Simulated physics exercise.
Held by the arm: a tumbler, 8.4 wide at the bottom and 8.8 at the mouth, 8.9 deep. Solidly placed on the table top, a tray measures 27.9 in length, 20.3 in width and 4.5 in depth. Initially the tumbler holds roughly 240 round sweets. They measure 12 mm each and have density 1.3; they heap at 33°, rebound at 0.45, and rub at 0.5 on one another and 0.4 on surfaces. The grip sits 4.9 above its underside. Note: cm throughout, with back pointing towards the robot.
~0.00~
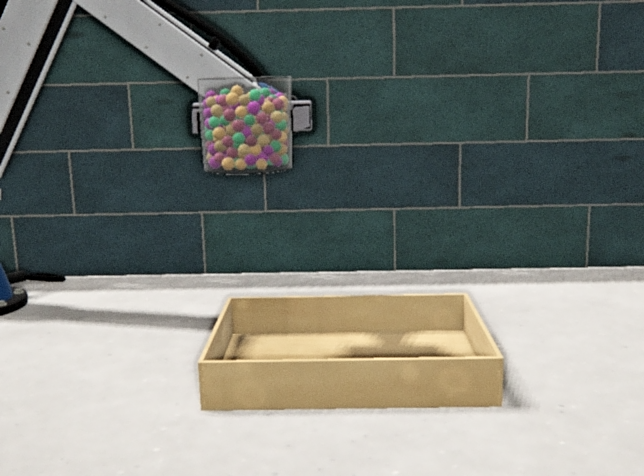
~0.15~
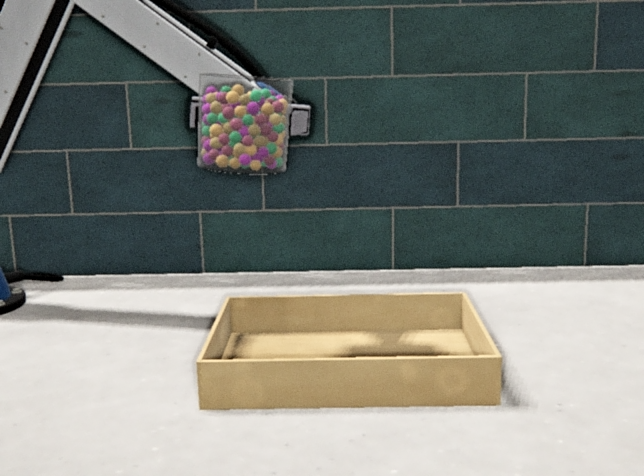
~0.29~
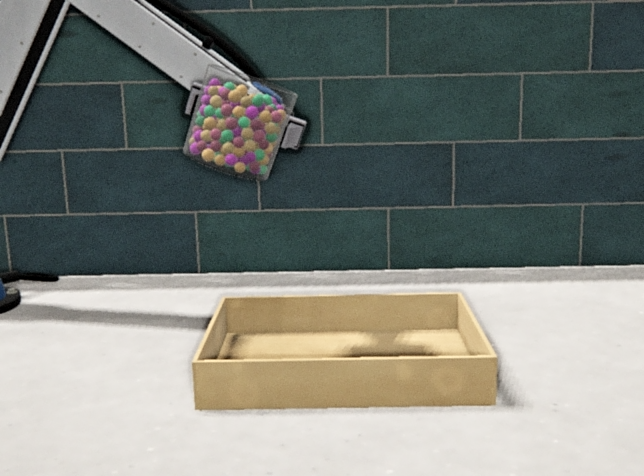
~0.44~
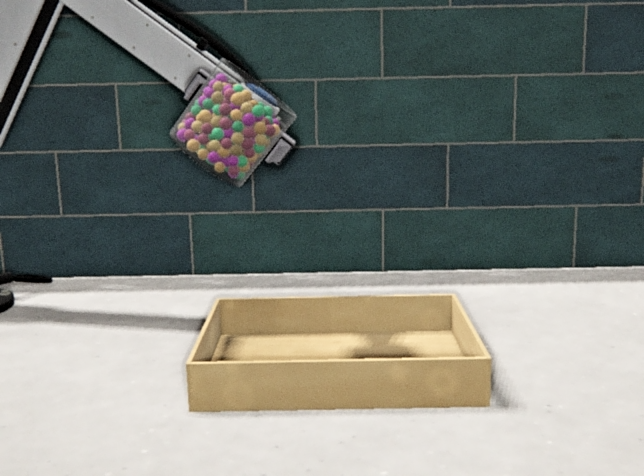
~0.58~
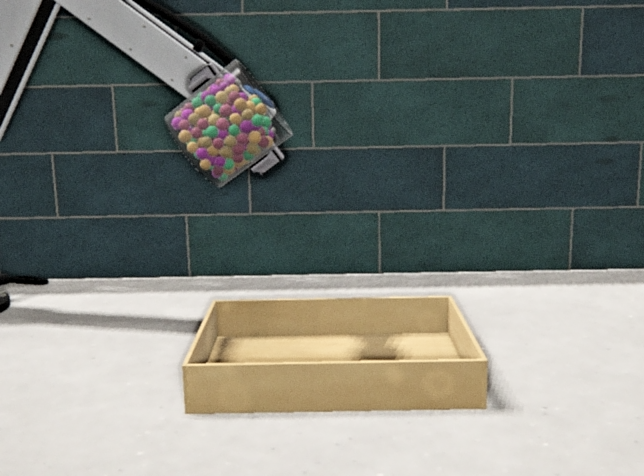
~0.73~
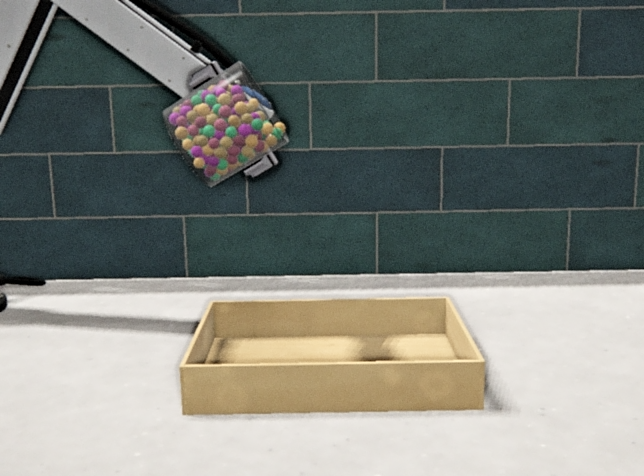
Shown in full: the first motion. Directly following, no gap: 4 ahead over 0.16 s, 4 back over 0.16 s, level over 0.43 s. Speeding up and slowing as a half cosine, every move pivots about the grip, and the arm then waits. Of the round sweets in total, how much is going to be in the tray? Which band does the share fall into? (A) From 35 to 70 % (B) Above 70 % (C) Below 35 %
C, below 35 %.
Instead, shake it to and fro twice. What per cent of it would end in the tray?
That share would be near 10 percent.
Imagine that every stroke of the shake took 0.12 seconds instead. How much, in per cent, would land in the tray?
That change gives some 15 percent.
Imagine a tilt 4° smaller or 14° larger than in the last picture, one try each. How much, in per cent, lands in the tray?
Roughly 5 per cent on the first try and 20 per cent on the second.
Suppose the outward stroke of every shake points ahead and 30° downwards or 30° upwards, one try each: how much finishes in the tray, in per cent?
It comes to around 5 per cent on the first try and around 10 per cent on the second.
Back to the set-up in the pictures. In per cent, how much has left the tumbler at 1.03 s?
Near 5 in a hundred parts have gone so far.
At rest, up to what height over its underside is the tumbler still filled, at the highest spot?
I'd say close to 9.0 cm.
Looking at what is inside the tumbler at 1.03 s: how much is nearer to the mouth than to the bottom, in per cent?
Some 45 percent is in that half.
After 1.03 s, tilted 60° forward, highest piece 29 above the table; 228 in the tumbler, 17 in flight or on a rim.
After 1.33 s, tilted 16° forward, highest piece 30 above the table; 220 in the tumbler, 22 in the tray, 1 on the table or floor, 2 in flight or on a rim.
After 1.68 s, level, highest piece 31 above the table; 220 in the tumbler, 24 in the tray, 1 on the table or floor.
After 2.73 s, level, highest piece 31 above the table; 220 in the tumbler, 24 in the tray, 1 on the table or floor.
At rest, 220 in the tumbler, 24 in the tray, 1 on the table or floor. That is 10 % in the tray.
